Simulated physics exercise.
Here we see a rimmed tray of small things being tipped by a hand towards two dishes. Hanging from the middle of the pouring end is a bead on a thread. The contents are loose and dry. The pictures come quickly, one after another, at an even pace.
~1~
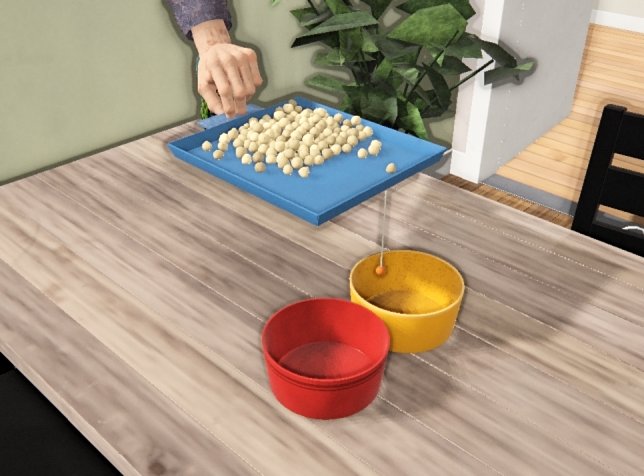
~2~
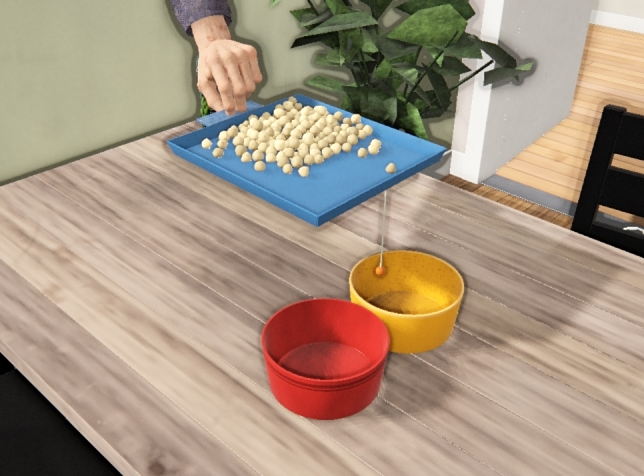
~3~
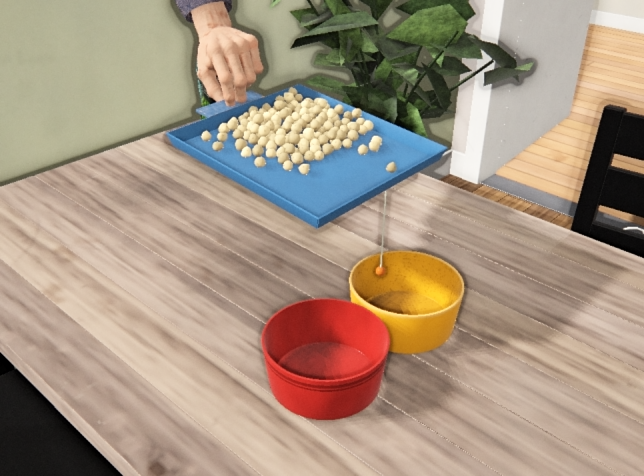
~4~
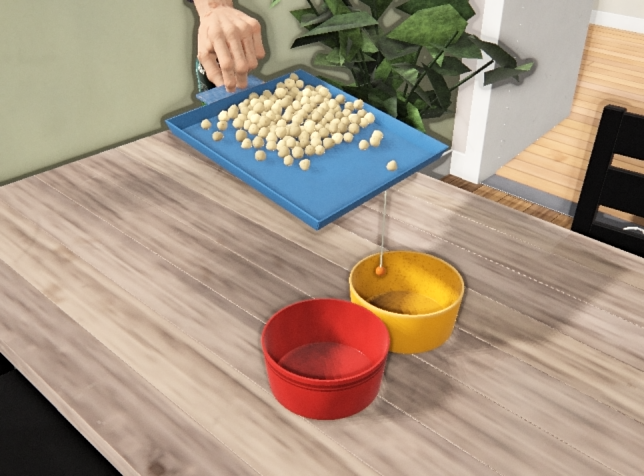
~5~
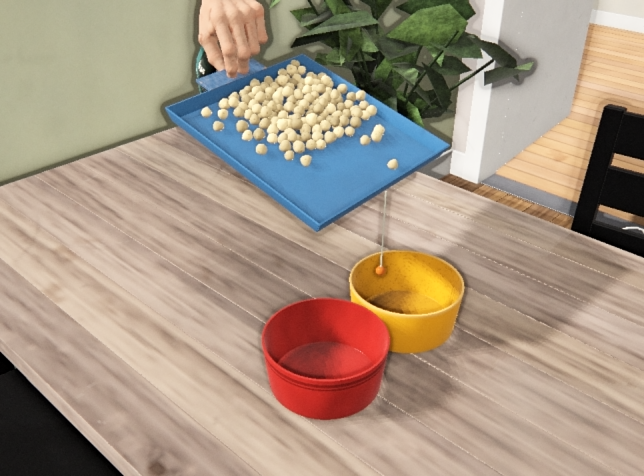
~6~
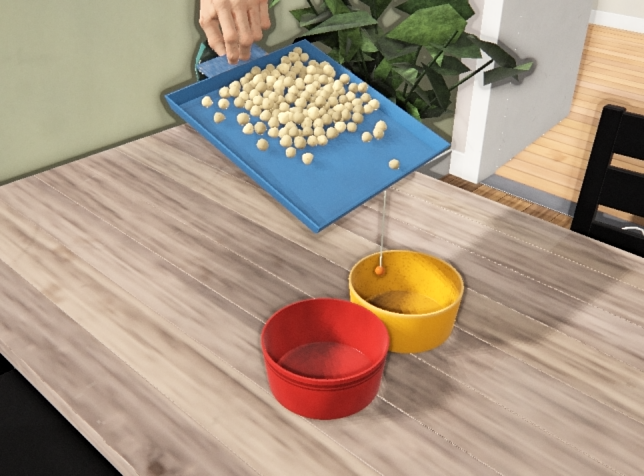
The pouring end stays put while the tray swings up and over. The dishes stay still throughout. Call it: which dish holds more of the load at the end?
The left one holds more.
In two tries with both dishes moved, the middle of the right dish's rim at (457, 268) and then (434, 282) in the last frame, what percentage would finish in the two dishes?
First case around 80 %, second case around 90 %.
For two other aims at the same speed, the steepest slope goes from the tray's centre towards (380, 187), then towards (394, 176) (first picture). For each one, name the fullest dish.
The rightmost dish, then the rightmost dish.
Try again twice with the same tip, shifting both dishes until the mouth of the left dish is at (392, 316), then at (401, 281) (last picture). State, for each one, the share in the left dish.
In the first position around 70 percent, in the second around 30 percent.
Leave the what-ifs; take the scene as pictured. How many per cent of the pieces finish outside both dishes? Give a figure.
20 per cent.
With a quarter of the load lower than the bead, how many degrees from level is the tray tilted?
Near 70 degrees.
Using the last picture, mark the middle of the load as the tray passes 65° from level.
(365, 194).
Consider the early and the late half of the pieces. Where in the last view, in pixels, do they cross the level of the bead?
It goes through near (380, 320) first, then near (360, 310).
Shortly afterwards, tray tipped steeply; near two thirds on the tray; a little in the left dish; only a few in the right dish; a little outside both; a little in the air.
Next, tray tipped past a quarter turn; a little on the tray; near half in the left dish; near a quarter in the right dish; a little outside both; a little in the air.
Some moments later, tray tipped past a quarter turn; near half in the left dish; near a quarter in the right dish; near a quarter outside both.
In the end, tray tipped past a quarter turn; near half in the left dish; near a quarter in the right dish; near a quarter outside both.
